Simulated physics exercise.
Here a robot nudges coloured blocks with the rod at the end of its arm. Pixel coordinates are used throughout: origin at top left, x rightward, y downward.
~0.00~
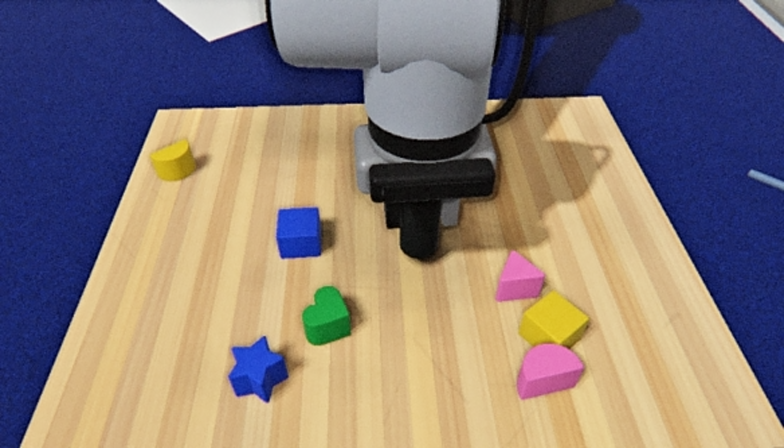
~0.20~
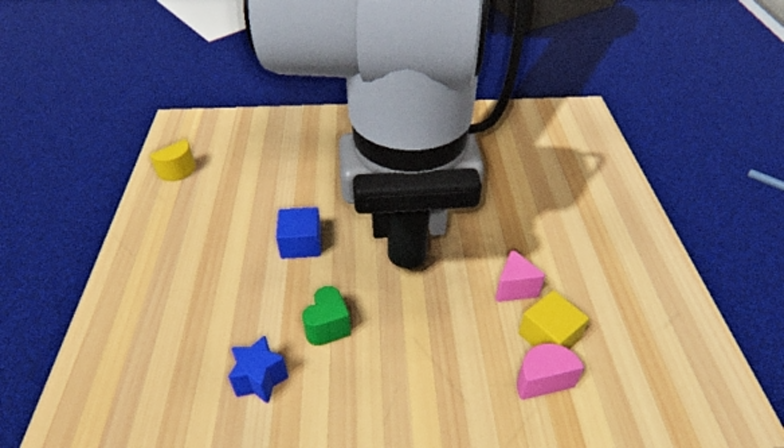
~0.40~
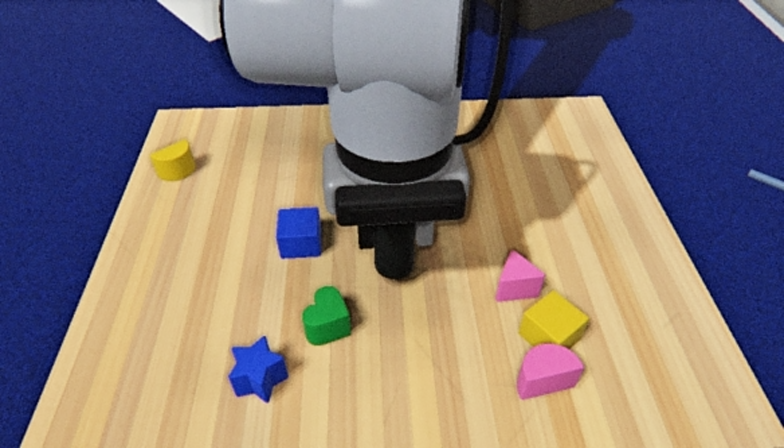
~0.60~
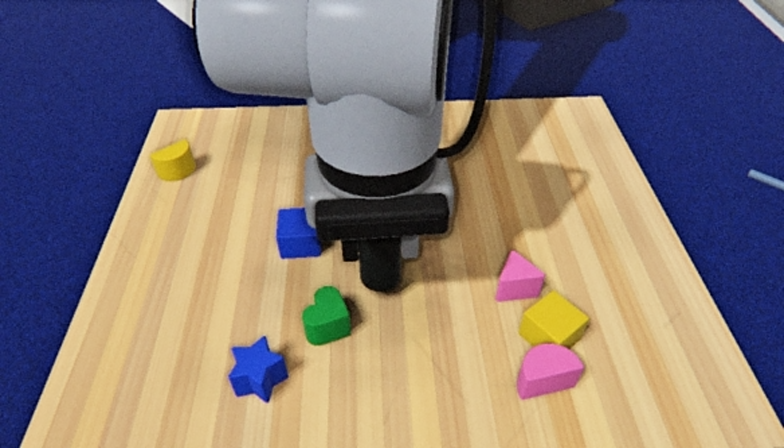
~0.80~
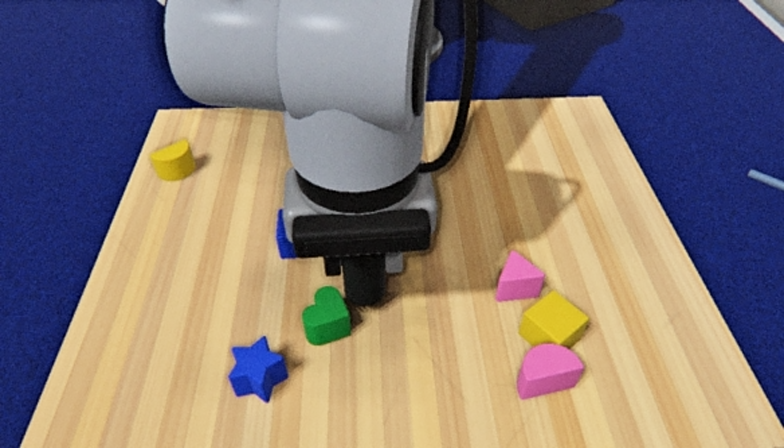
On a light wooden board over blue cloth, a robot arm moved its black rod a short way left and toward the viewer, partly covering the blue cube, while the scattered coloured blocks stayed still.
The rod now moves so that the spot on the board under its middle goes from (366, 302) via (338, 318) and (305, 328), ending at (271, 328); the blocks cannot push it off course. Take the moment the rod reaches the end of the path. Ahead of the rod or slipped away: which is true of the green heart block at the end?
At that point it is off to one side or behind.
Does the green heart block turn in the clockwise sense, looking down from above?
No, that is not how it ends up.
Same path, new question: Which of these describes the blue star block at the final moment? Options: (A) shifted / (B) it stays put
Letter A.
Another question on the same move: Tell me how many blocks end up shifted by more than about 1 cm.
A pair of blocks is moved.
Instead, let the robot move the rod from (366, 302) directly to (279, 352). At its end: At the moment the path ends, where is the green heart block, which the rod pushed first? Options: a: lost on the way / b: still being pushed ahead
b (still being pushed ahead)
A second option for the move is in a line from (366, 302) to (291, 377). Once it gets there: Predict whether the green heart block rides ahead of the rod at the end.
When the path ends, it will sit ahead of the rod.
What follows on the original path. Halfway along, rod at (320, 313); green heart block at (291, 332), turned 35° anticlockwise.
At the end, rod at (268, 316); blue star block at (240, 374); blue four-sided block not moved; green heart block at (272, 343), turned 60° anticlockwise.
